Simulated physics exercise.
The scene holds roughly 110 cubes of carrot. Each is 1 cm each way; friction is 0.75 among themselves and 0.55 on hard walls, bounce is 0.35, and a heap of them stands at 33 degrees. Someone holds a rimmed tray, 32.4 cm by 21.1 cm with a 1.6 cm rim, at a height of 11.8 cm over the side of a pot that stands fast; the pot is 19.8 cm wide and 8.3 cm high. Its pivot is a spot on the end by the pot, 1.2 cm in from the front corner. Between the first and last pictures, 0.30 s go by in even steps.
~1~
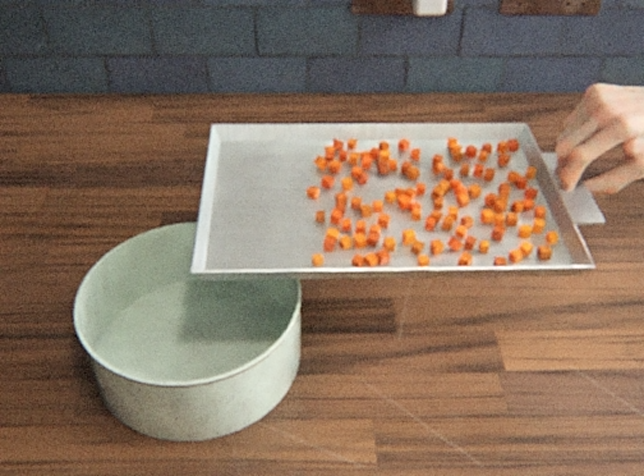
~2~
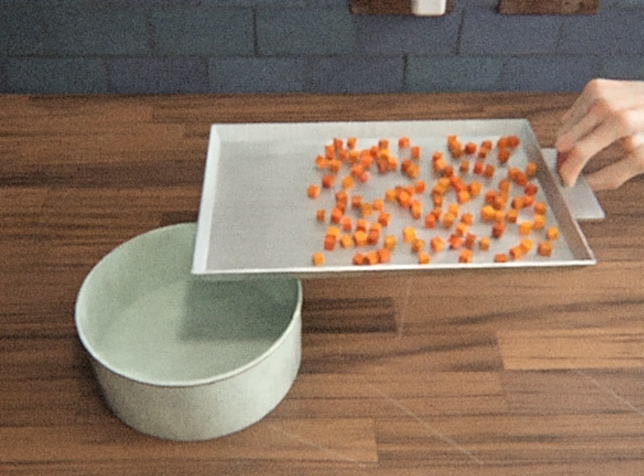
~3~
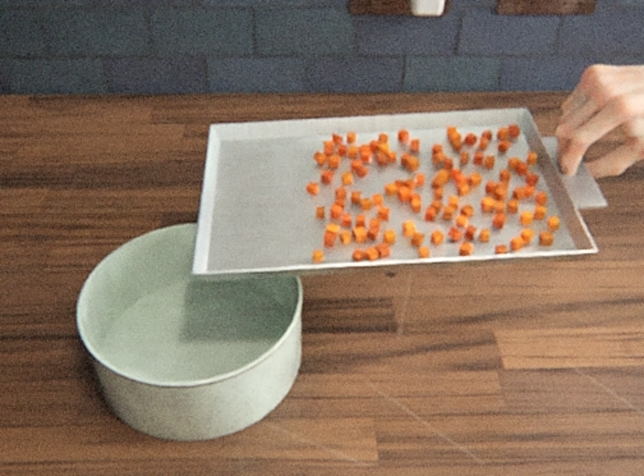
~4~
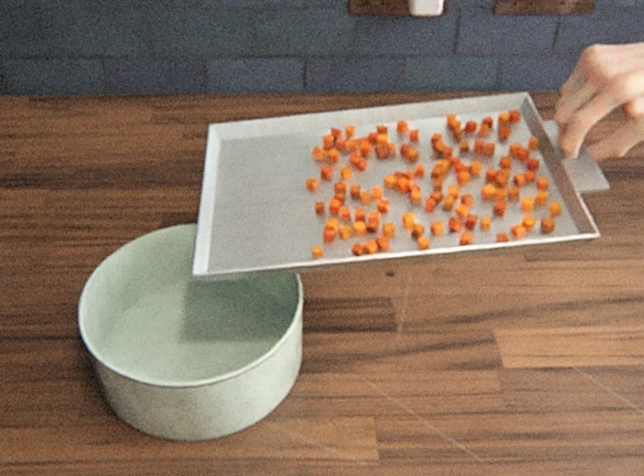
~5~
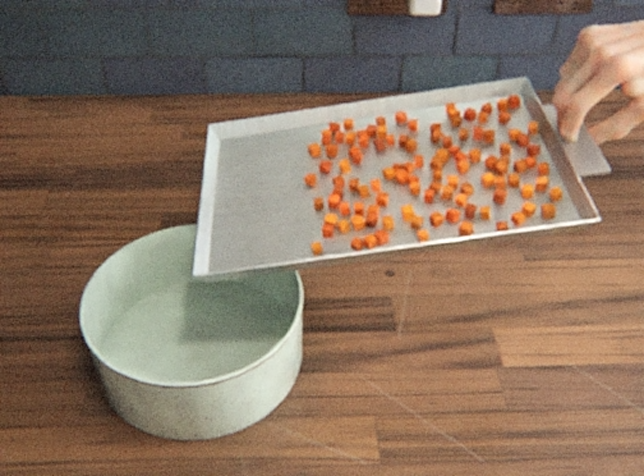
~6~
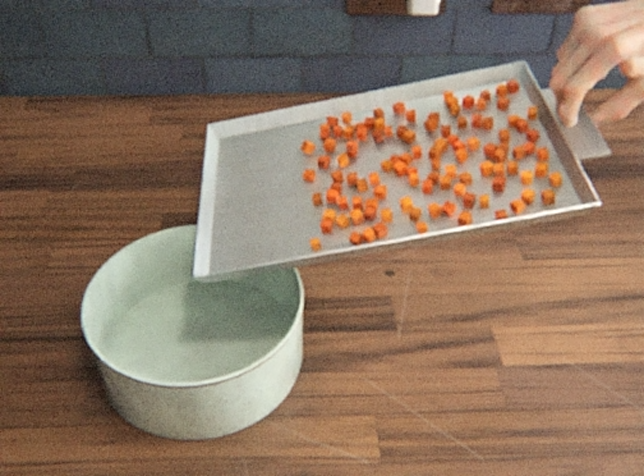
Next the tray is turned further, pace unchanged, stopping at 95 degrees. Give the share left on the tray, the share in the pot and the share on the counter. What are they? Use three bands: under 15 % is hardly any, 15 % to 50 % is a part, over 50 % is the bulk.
Shares - left on the tray: Hardly any; pot: The bulk; counter: A part.
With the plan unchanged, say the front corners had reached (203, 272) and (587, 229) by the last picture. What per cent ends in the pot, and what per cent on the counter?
Pot 85, counter 15.
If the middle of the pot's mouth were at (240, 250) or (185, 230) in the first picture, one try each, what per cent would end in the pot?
40 % and 75 %.
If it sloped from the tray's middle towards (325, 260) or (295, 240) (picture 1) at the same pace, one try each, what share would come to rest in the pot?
Approximately 65 percent, then 100 percent.
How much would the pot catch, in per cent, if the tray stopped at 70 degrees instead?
55 %.
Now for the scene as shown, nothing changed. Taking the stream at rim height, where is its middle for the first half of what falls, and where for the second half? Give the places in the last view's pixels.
(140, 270) first, (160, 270) later, roughly.
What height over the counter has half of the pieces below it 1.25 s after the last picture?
Some 2 cm.
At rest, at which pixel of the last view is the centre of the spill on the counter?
(69, 270), about.
Then, 0.75 s after the last picture, tilt 51 degrees; the tray holds 85 %, the pot 5 %.
Then, 1.25 s after the last picture, tilt 77 degrees; the tray holds 20 %, the pot 55 %.
Then, 1.82 s after the last picture, tilt 95 degrees; the tray holds 0 %, the pot 70 %.
In the end, tray 0 %, pot 70 %, counter 30 %.
